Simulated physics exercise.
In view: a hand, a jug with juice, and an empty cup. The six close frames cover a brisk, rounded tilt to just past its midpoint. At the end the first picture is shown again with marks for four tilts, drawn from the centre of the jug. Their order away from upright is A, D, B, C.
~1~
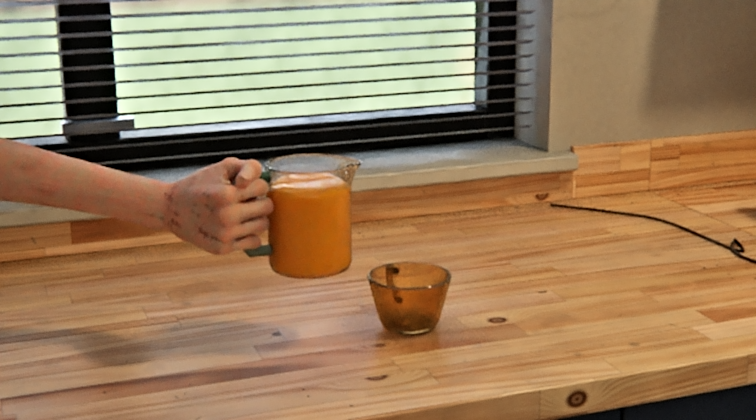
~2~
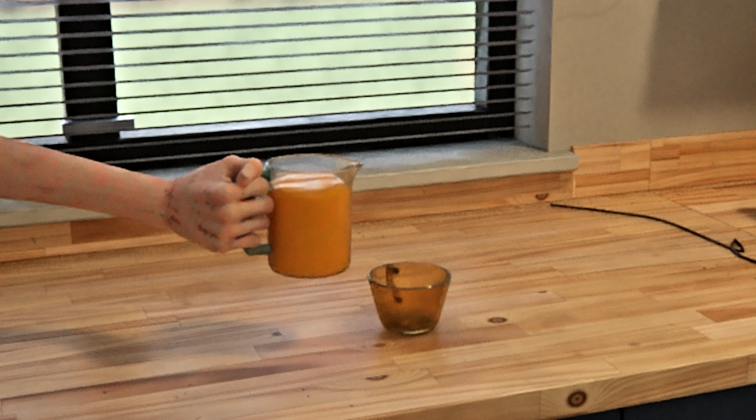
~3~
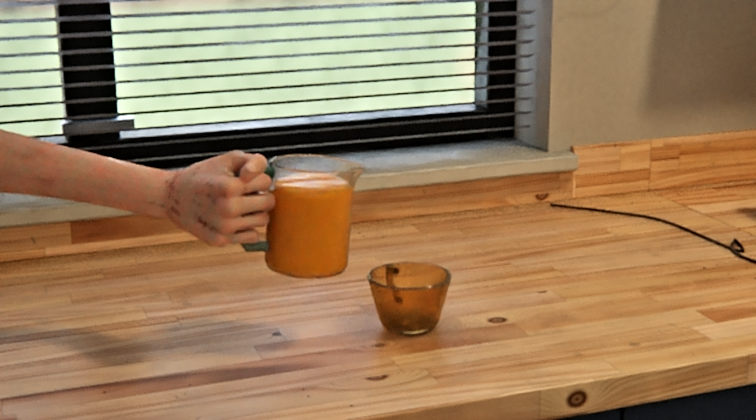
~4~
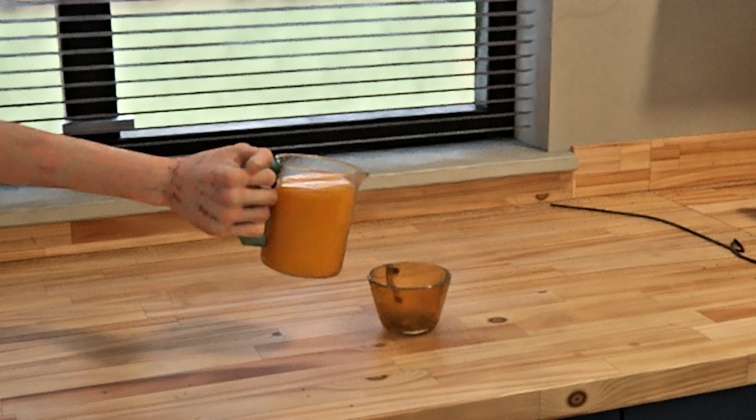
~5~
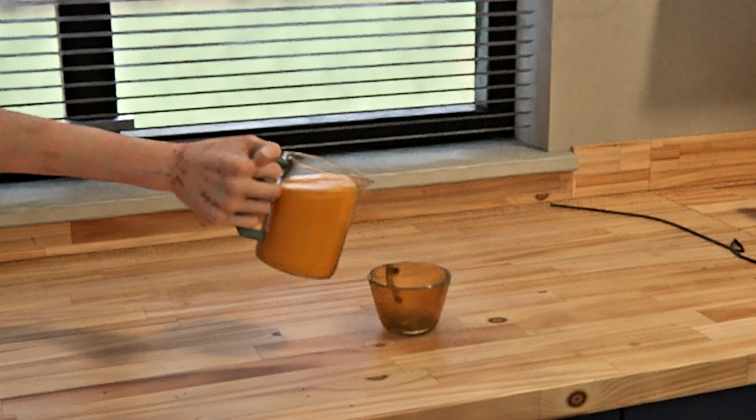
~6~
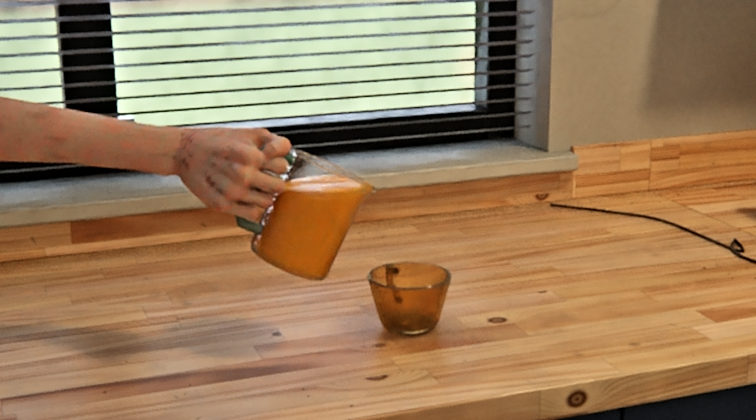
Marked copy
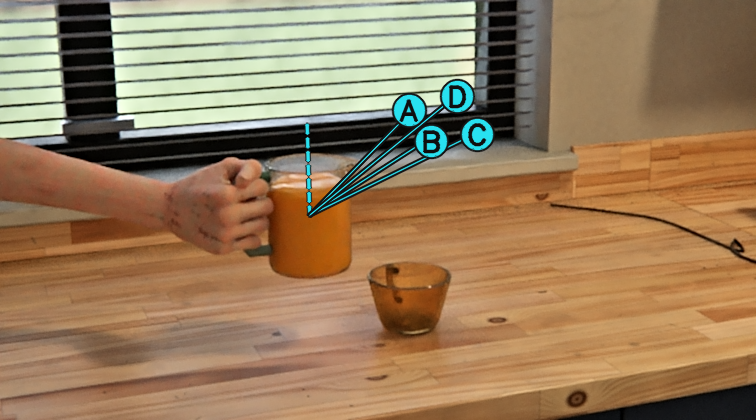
A hand holds a jug of orange juice above a small cup and tilts it rightward.
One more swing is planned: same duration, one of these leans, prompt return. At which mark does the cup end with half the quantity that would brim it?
Choose D.
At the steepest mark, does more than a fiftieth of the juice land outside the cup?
Yes, it does.
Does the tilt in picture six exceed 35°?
No.
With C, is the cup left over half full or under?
Over half.
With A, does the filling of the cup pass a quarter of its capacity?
Yes, clearly.
On the marked copy, A at (398, 124); B at (414, 147); C at (461, 140); D at (443, 105).
For tilt A, the cup ends with about 36 % of what it can hold.
For tilt B, the cup ends with about 68 % of what it can hold; 3 % of the juice is spilt.
For tilt C, the cup ends with about 73 % of what it can hold; 12 % of the juice is spilt.
For tilt D, the cup ends with about 46 % of what it can hold; 4 % of the juice is spilt.
